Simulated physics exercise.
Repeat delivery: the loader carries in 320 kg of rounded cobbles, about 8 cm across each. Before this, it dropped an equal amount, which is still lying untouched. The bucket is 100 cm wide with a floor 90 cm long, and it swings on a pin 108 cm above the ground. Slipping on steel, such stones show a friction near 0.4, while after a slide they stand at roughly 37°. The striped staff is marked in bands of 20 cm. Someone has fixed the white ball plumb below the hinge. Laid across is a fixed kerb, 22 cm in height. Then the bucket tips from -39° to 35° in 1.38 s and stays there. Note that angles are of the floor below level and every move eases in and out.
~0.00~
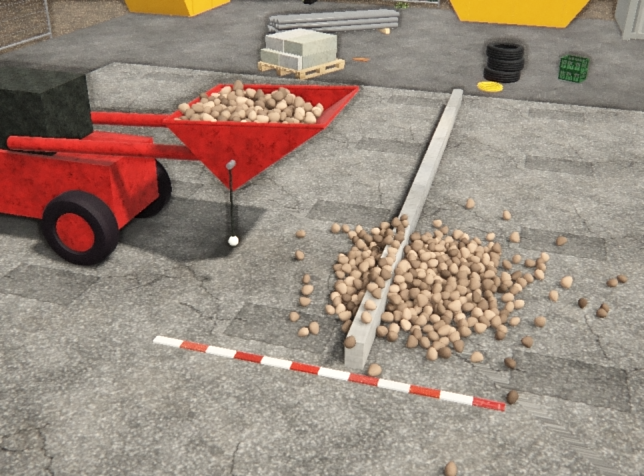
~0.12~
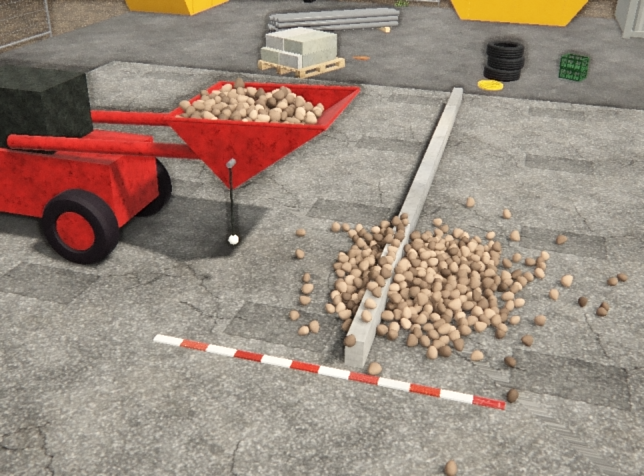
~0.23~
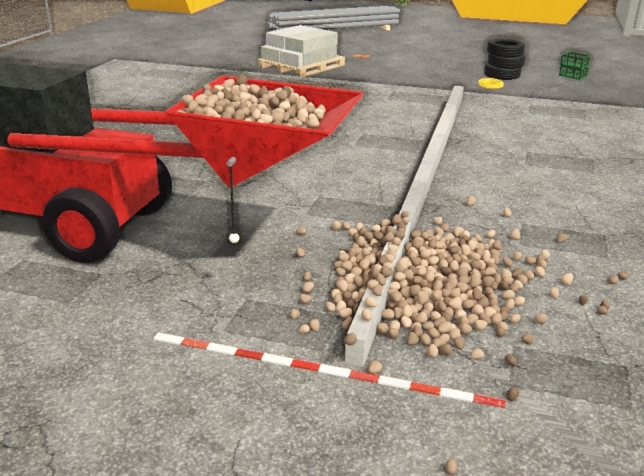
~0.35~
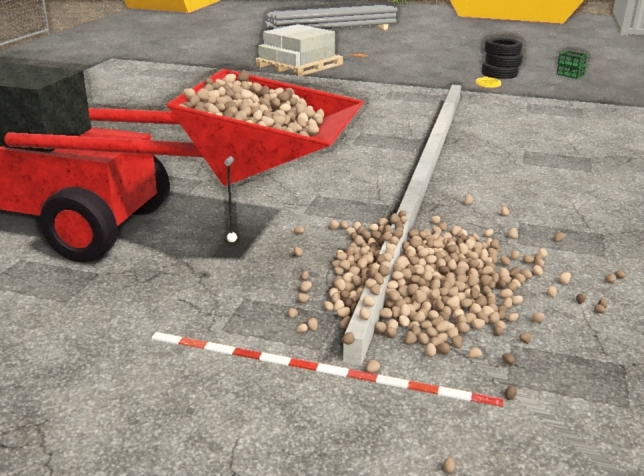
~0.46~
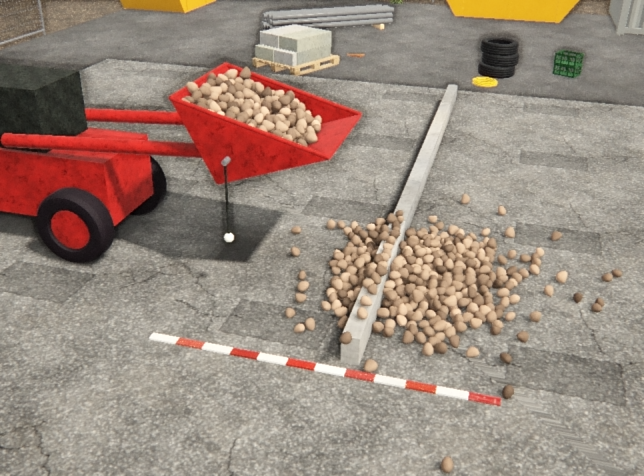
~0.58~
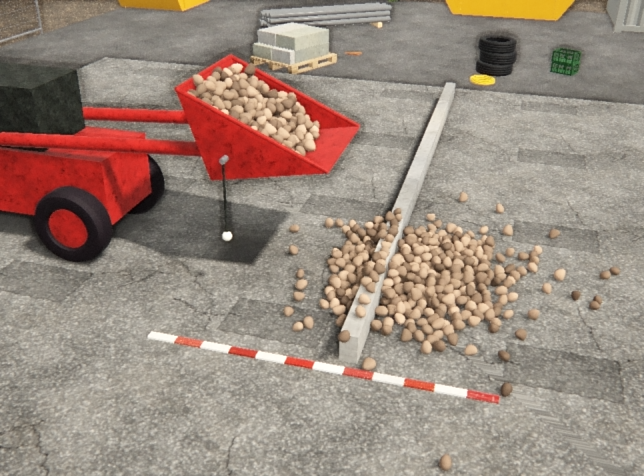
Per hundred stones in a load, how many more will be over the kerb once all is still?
8.
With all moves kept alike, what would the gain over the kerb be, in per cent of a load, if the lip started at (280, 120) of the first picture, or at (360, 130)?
Near 0 per cent from the first place, 50 from the second.
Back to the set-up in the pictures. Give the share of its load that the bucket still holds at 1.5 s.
Some 55 percent, roughly.
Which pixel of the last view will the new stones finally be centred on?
The middle lies near (342, 260) in the last picture.
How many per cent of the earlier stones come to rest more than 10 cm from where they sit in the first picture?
Around 5 in a hundred.
After 1.0 s the floor is at 23°; in per cent of one load, 100 in the bucket, 27 on this side of the kerb, 73 over the kerb; the foremost stones are at (593, 290).
After 1.5 s the floor is at 35°; in per cent of one load, 55 in the bucket, 73 on this side of the kerb, 73 over the kerb; the foremost stones are at (593, 290).
After 1.8 s the floor is at 35°; in per cent of one load, 13 in the bucket, 111 on this side of the kerb, 76 over the kerb; the foremost stones are at (593, 290).
After 4.4 s the floor is at 35°; in per cent of one load, 0 in the bucket, 119 on this side of the kerb, 81 over the kerb; the foremost stones are at (593, 290). Net gain over the kerb, 8.
